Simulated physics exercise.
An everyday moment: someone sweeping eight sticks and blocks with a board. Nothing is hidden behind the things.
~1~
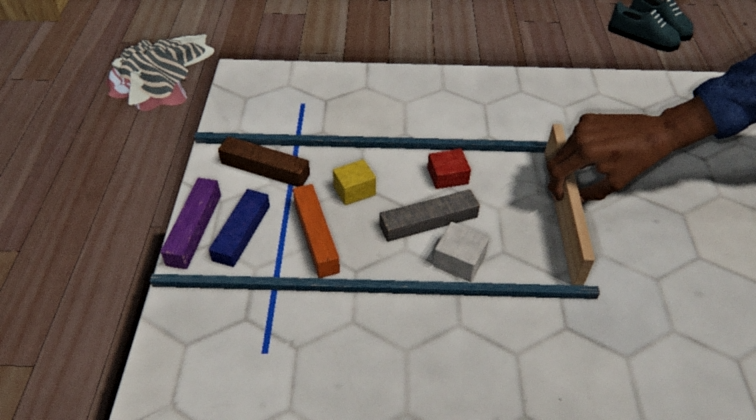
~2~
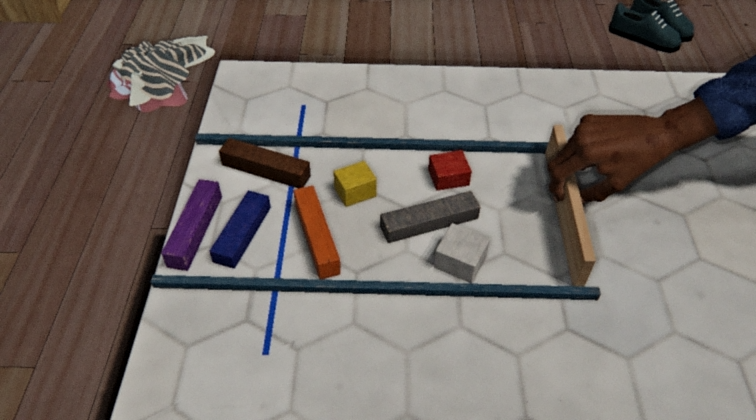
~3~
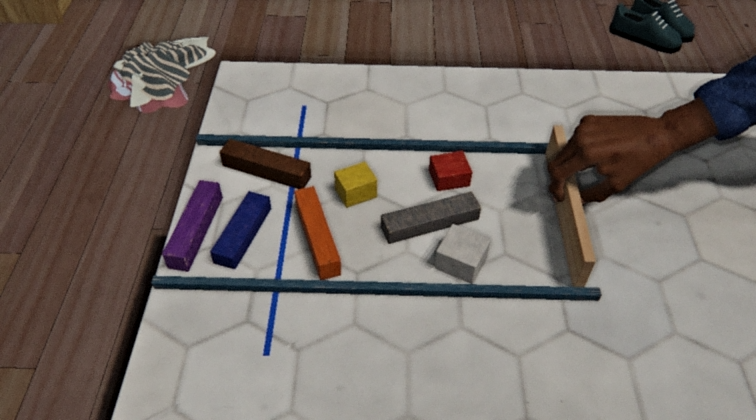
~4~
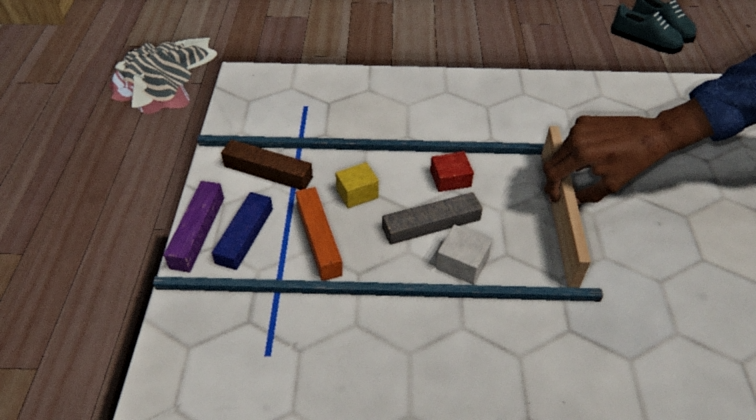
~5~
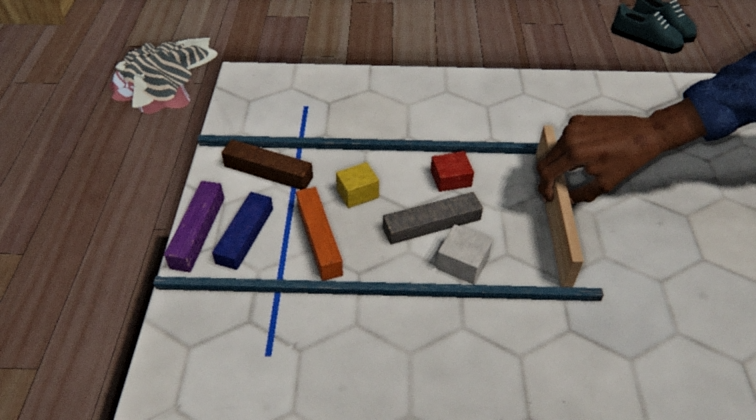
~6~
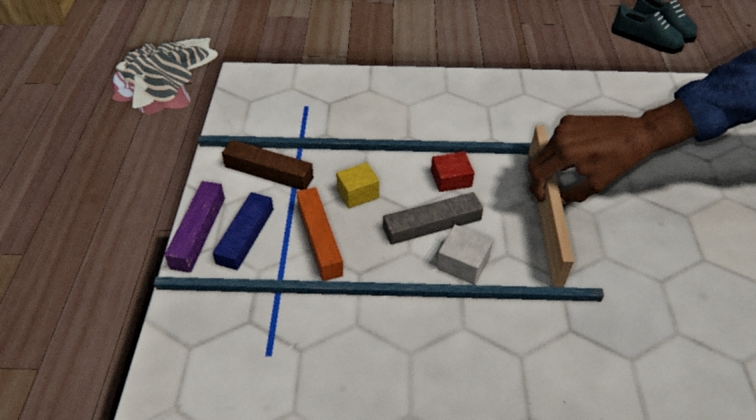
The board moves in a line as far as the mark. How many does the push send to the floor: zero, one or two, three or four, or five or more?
In the end the number that fall off is one or two.
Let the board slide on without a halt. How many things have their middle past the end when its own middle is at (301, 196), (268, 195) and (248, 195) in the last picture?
Place by place, 2, 3 and 4.
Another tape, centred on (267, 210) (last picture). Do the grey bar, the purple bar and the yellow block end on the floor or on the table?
The grey bar remains up; the purple bar falls; the yellow block remains up.
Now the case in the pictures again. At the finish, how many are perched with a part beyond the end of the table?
Overhanging: 2.
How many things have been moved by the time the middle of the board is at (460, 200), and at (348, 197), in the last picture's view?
At the one place 3, at the other 8.
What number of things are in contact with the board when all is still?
The number is 3.
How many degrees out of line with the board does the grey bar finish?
Some 60 degrees.
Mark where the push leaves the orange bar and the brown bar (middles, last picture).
The orange bar stops around (178, 234); the brown bar around (217, 157).
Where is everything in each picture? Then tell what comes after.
The first frame shows purple bar (193, 222); blue bar (241, 227); brown bar (264, 162); board (567, 200); tape (287, 208).
The second frame shows blue bar (242, 228); orange bar (316, 231).
The third frame shows brown bar (266, 164); board (568, 202).
The fourth frame shows purple bar (196, 225); red block (451, 172).
The fifth frame shows blue bar (244, 229); yellow block (358, 185).
The sixth frame shows purple bar (197, 225); blue bar (244, 230); brown bar (268, 165); board (548, 202); tape (291, 211).
Early on, none off yet; purple bar at rest near (197, 225); blue bar at rest near (244, 230); brown bar at rest near (268, 165).
A while later, none off yet; purple bar moving near (189, 225); blue bar travelled a little near (221, 229); brown bar at rest near (268, 165).
Finally, the number that fall off is one or two; lost, blue bar and purple bar.
